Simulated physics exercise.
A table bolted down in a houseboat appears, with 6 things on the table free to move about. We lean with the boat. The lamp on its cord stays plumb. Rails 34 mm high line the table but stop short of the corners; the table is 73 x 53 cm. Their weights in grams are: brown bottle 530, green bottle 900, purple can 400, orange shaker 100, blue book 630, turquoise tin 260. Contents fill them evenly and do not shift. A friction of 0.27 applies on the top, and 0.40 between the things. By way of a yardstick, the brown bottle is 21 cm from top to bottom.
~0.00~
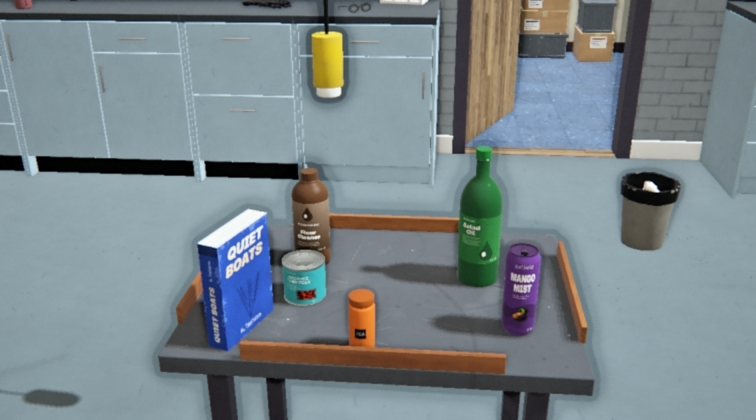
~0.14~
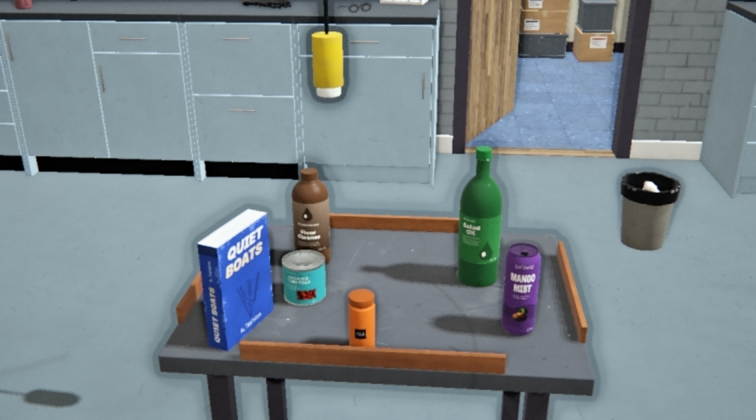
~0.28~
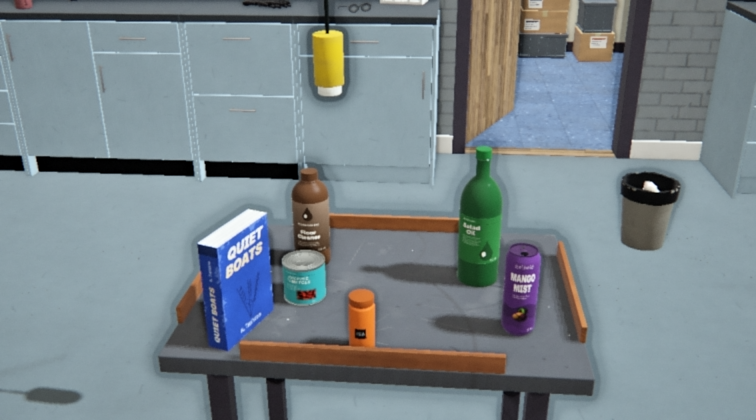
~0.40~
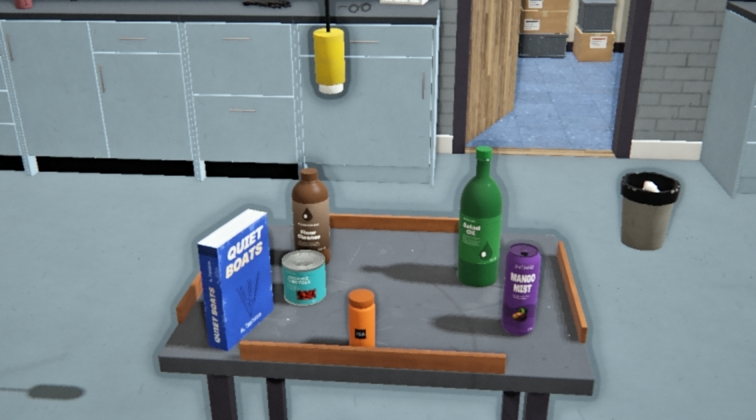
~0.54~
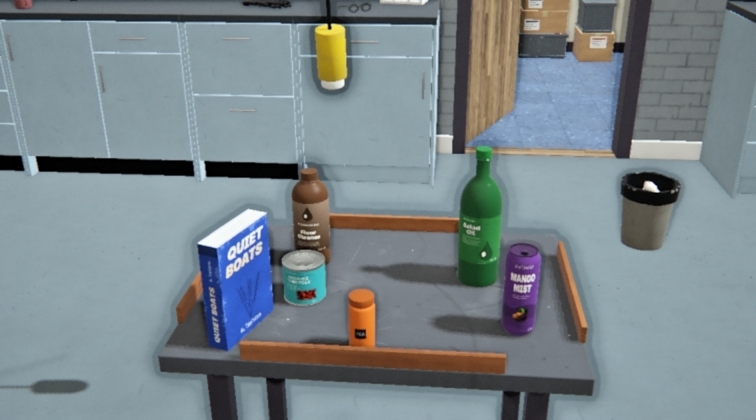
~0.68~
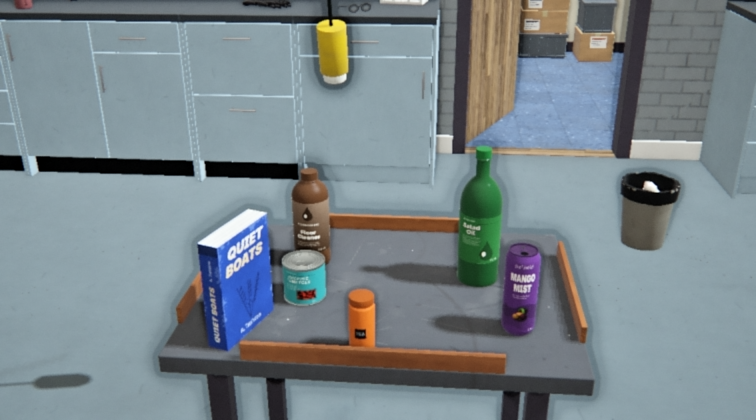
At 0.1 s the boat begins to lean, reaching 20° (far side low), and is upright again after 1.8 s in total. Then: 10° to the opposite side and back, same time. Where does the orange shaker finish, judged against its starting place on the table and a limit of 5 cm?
It finishes outside the limit.
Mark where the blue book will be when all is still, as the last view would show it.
Close to pixel (262, 235) in the final view.
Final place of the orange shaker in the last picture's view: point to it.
It stops at about (371, 279).
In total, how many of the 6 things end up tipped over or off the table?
It comes to 0.
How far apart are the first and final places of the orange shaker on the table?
Around 15 centimetres.
Around 1.08 s, boat heeled 20°, far side down; orange shaker shifted 3 cm near (364, 311); blue book shifted 4 cm; green bottle shifted 4 cm.
Around 1.28 s, boat heeled 16°, far side down; orange shaker shifted 9 cm near (368, 295); blue book shifted 10 cm; green bottle shifted 9 cm.
Around 1.38 s, boat heeled 12°, far side down; orange shaker shifted 13 cm near (369, 286); blue book shifted 13 cm; green bottle shifted 13 cm.
Around 1.48 s, boat heeled 9°, far side down; orange shaker shifted 14 cm near (370, 281); green bottle shifted 16 cm; purple can shifted 16 cm.
Finally (4.2 s), not toppled but over 5 cm from the start, brown bottle, green bottle, purple can, orange shaker, blue book and turquoise tin. In the last view, orange shaker near (371, 279).
